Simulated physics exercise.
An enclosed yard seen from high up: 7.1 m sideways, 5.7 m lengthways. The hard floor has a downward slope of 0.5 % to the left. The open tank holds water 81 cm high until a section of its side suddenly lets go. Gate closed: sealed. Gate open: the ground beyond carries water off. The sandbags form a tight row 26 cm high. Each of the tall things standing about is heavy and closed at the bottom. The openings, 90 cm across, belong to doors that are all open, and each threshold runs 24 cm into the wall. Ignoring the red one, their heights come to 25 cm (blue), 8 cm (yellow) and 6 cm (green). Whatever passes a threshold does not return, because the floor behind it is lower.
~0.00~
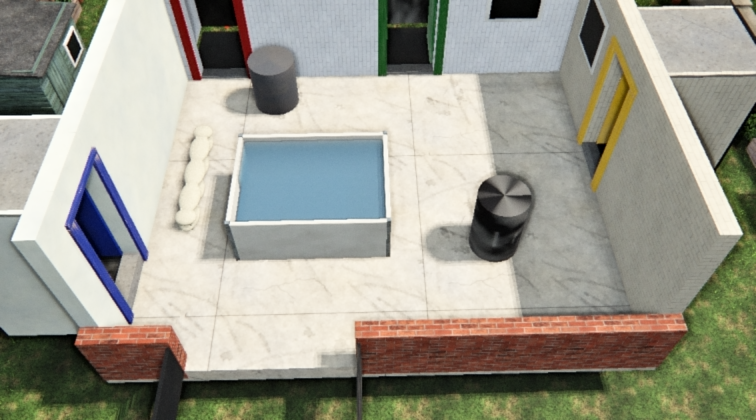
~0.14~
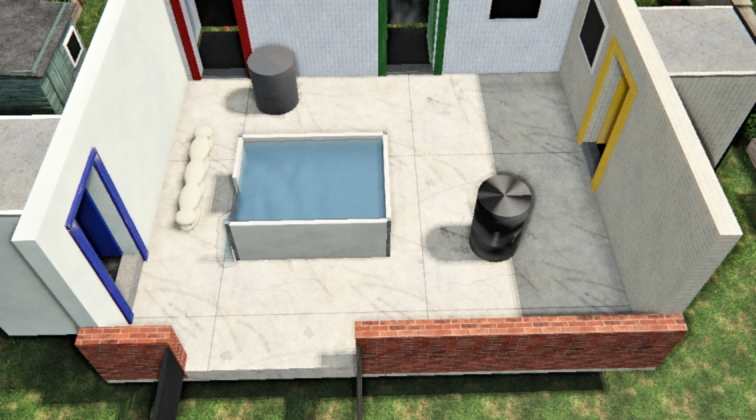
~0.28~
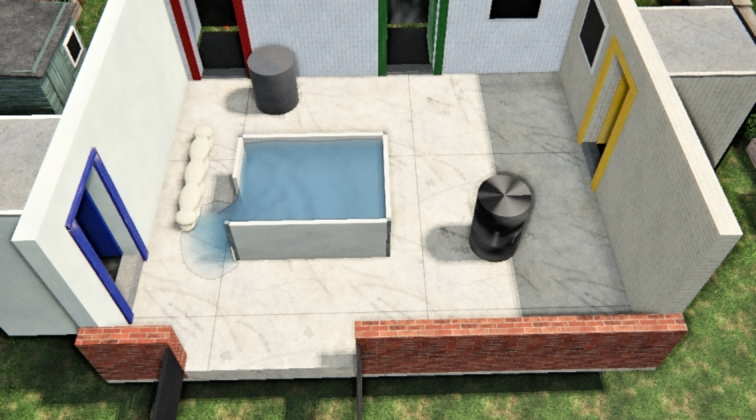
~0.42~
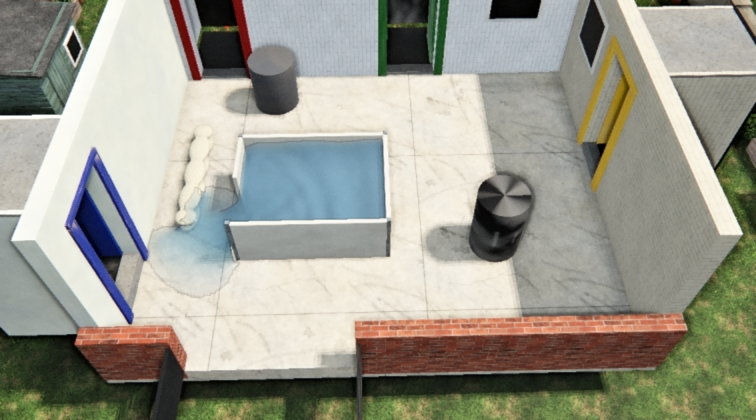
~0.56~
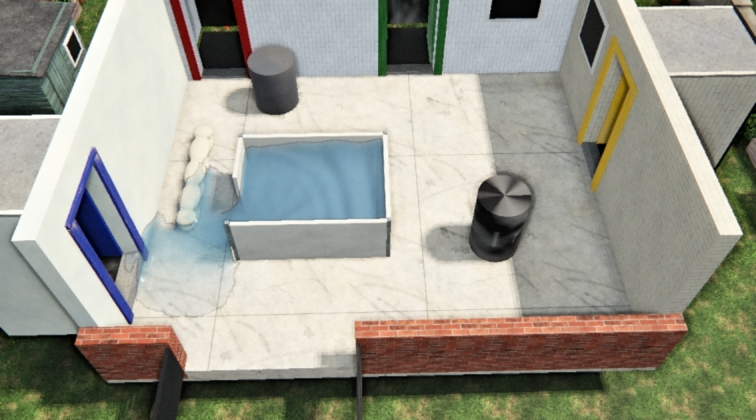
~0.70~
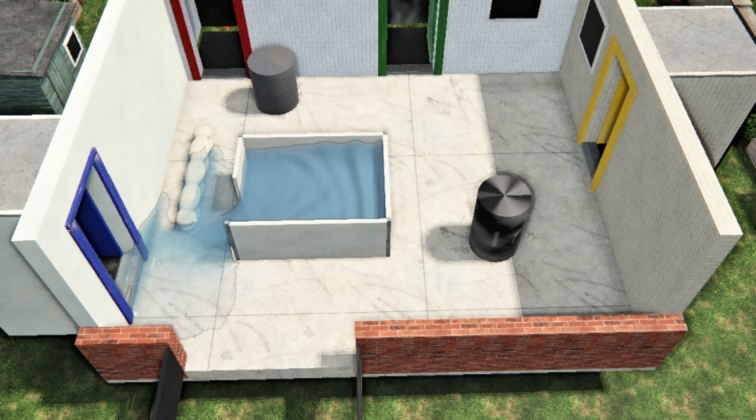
Walled yard with coloured doorways, water pouring from the left side of an open tank and spreading across the pale floor.
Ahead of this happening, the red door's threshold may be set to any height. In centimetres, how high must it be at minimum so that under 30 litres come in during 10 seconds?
At least 17 cm or so.
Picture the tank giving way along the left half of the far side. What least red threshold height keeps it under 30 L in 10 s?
It needs to be about 33 cm high.
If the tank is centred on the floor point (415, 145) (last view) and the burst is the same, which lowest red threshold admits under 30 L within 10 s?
About 20 centimetres.
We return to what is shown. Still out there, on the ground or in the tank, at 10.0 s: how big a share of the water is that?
Roughly 70 in a hundred.
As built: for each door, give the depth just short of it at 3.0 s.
Lab note, depth in cm: Blue 29; yellow 0; green 0; red 21.
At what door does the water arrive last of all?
Last in order comes the yellow door.
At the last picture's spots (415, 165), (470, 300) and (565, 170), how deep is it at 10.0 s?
First spot about 5 cm, second about 5 cm, third about 3 cm.
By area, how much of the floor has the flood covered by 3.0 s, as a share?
Close to 45 per cent of it is wet.
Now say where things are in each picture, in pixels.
The first picture shows the open tank at (311, 179) is whole and still, 81 cm deep; the red door at (215, 35) is dry.
In the second picture, water pours out at (240, 222) and has run 0.4 m, to (222, 229); about 8 cm deep outside, 81 cm at the back.
In the third picture, the gap is at (241, 225), the front 0.9 m out at (185, 239); the back of the open tank holds 81 cm.
In the fourth picture, the gap is at (241, 225), the front 1.4 m out at (149, 247); the back of the open tank holds 81 cm.
In the fifth picture, the gap is at (241, 225), the front 1.6 m out at (129, 264); the back of the open tank holds 77 cm.
In the sixth picture, the gap is at (241, 225), the front 1.8 m out at (130, 324); the back of the open tank holds 68 cm; the red door at (215, 35), 3.8 m from the gap, is still 1.8 m from the nearest water.
After 1.4 s water covers 20 % of the floor, deepest (62 cm) near (123, 356); 3 cm at the red door, 0 litres in over its 5 cm threshold.
After 3.0 s water covers 45 % of the floor, deepest (40 cm) near (123, 356); 21 cm at the red door, 74 litres in over its 5 cm threshold.
After 10.0 s water covers 100 % of the floor, deepest (12 cm) near (144, 266); 8 cm at the red door, 327 litres in over its 5 cm threshold.
At the red door as built, the water arrived by 1.4 s and peaked near 21 cm at 2.6 s.
Run again over the same 10 s with other heights there, 68 litres in over 13.5 cm, 21 litres over 18.5 cm. The limit of 30 litres is kept from about 17 cm up.
